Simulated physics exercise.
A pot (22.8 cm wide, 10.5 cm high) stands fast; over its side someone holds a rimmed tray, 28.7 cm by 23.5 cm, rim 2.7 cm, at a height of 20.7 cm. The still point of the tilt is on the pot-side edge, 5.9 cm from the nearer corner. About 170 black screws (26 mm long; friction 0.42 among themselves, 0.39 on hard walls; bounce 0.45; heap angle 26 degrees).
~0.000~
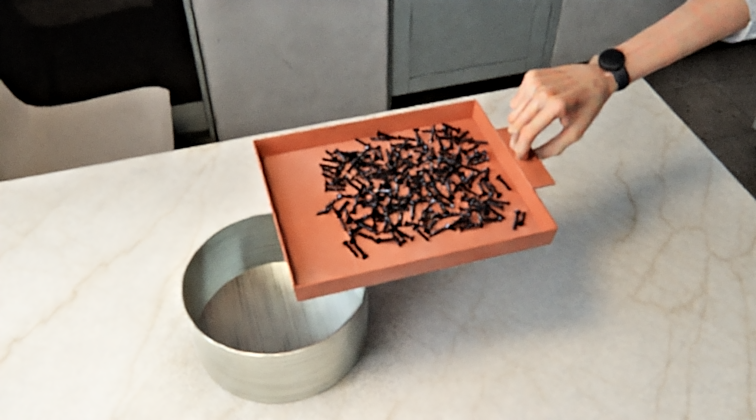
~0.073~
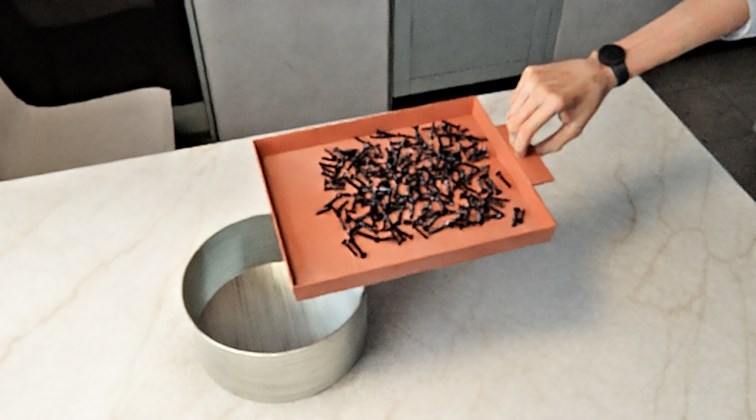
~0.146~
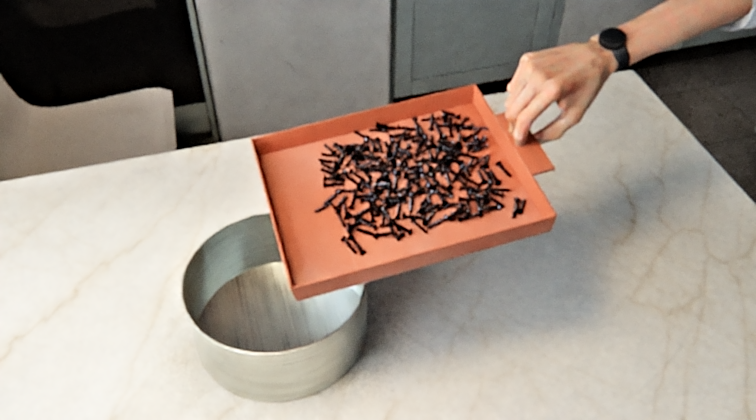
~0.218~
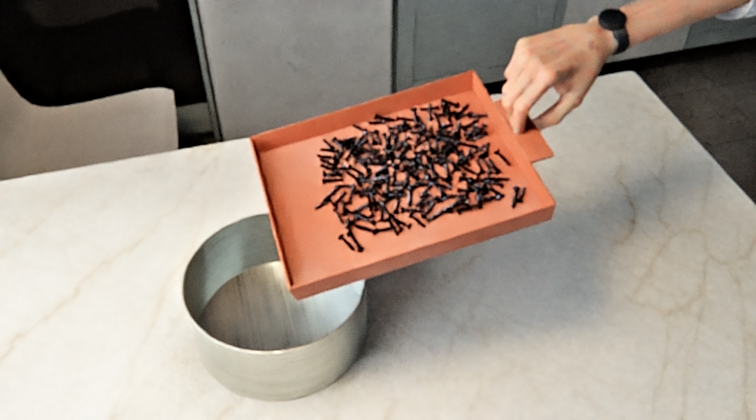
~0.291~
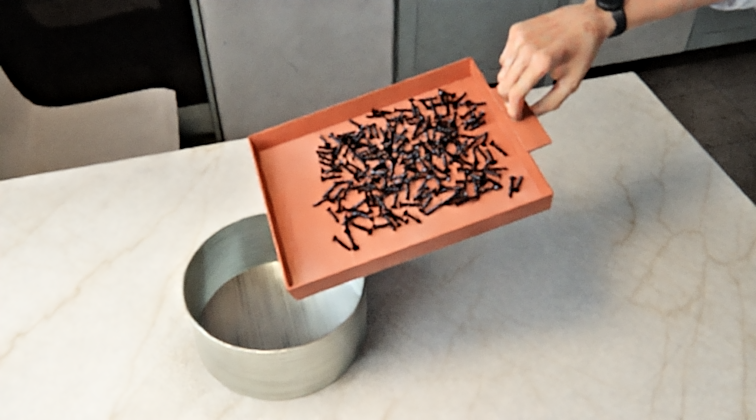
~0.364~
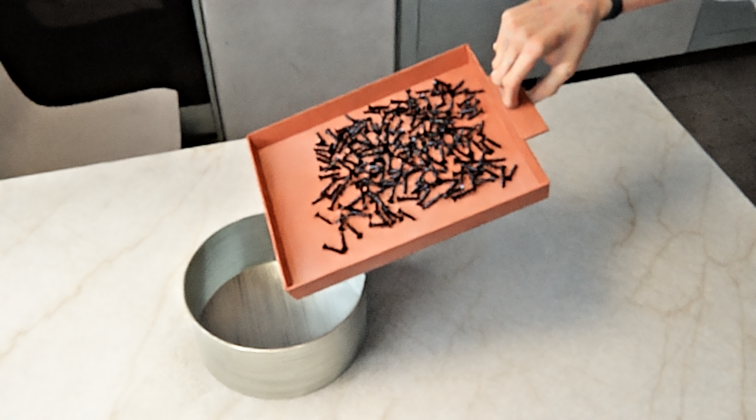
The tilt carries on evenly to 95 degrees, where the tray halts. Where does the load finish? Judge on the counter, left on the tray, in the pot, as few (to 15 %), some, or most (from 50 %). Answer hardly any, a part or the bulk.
On the counter: A part; left on the tray: Hardly any; in the pot: The bulk.
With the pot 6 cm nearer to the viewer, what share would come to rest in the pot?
Then about 85 per cent.
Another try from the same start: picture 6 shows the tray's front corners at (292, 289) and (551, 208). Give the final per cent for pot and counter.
Pot 10, counter 90.
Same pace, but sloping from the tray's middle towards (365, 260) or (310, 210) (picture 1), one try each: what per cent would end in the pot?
About 10 and 90 per cent.
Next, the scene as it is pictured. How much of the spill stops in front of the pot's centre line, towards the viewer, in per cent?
Some 100 per cent.
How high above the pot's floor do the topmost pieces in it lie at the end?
Some 2.0 cm.
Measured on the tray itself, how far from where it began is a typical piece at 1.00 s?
Some 15 cm.
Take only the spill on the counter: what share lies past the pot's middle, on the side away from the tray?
Roughly 90 per cent.
After 1.00 s, tilt 54 degrees; the tray holds 95 %, the pot 0 %.
After 1.42 s, tilt 78 degrees; the tray holds 90 %, the pot 5 %.
Then, at 1.93 s, tilt 95 degrees; the tray holds 20 %, the pot 50 %.
By 3.0 s all is still; counter 25 %, tray 0 %, pot 75 %.
